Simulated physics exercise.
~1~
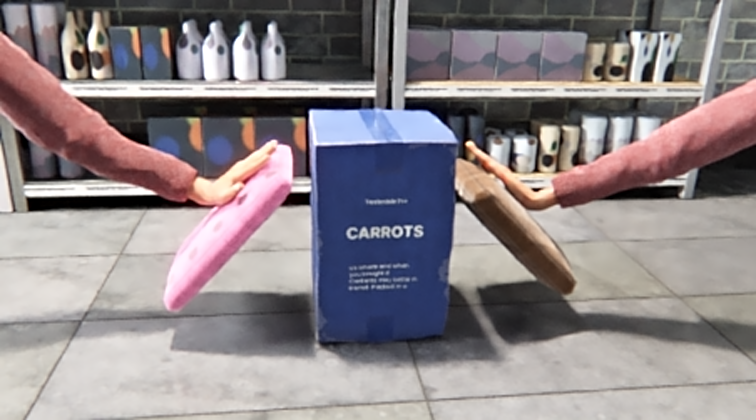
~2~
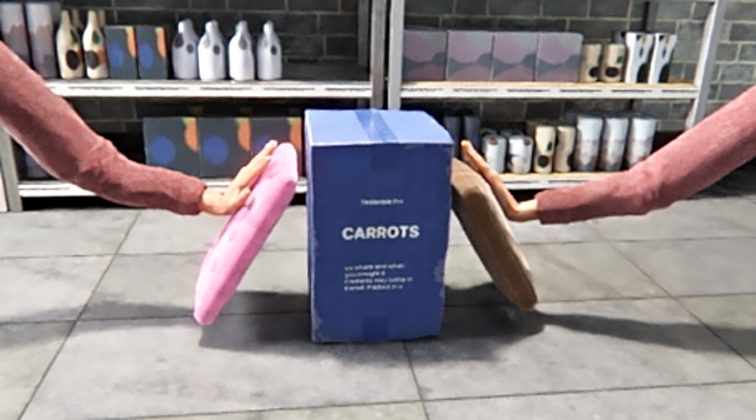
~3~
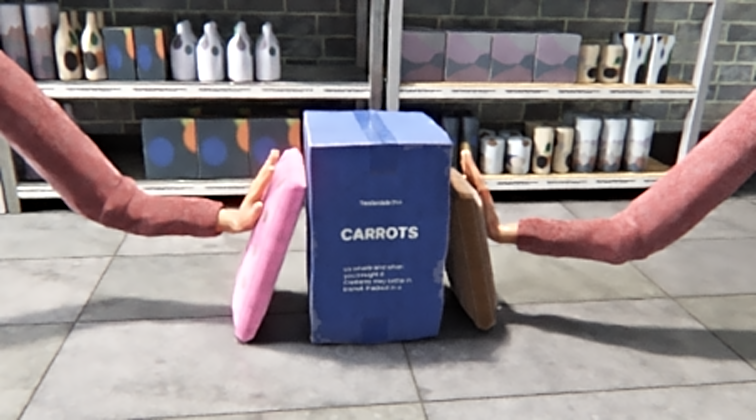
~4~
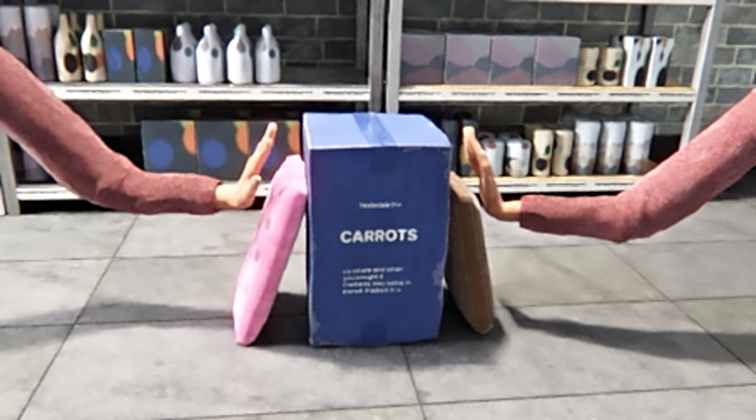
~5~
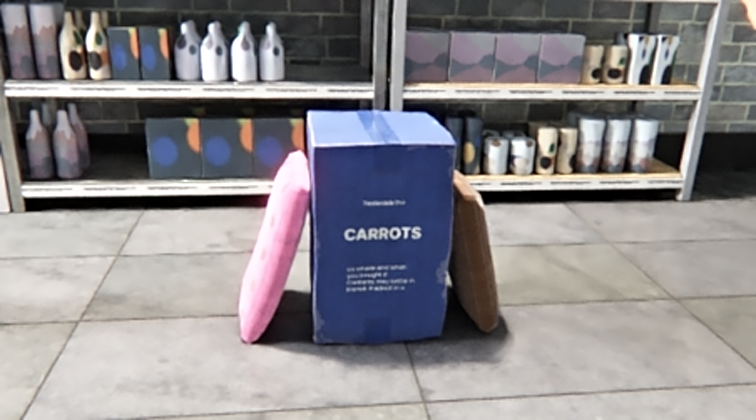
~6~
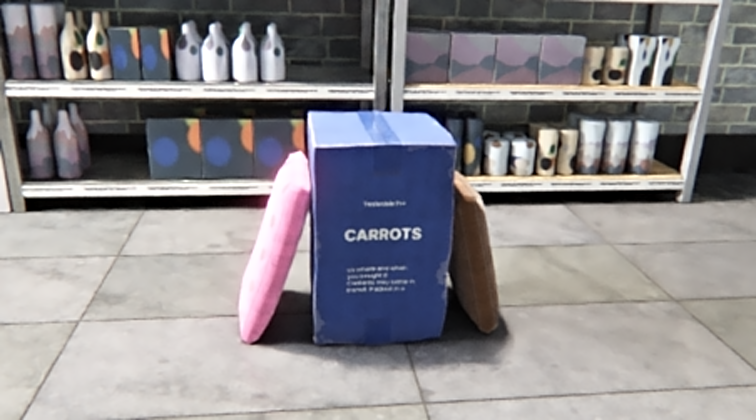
A pink pillow and a brown soft bag are tilted inward by two hands, one on each side, until they rest against a blue box labelled carrots on a tiled floor. The hands let go and withdraw, and both stay leaning against the box.
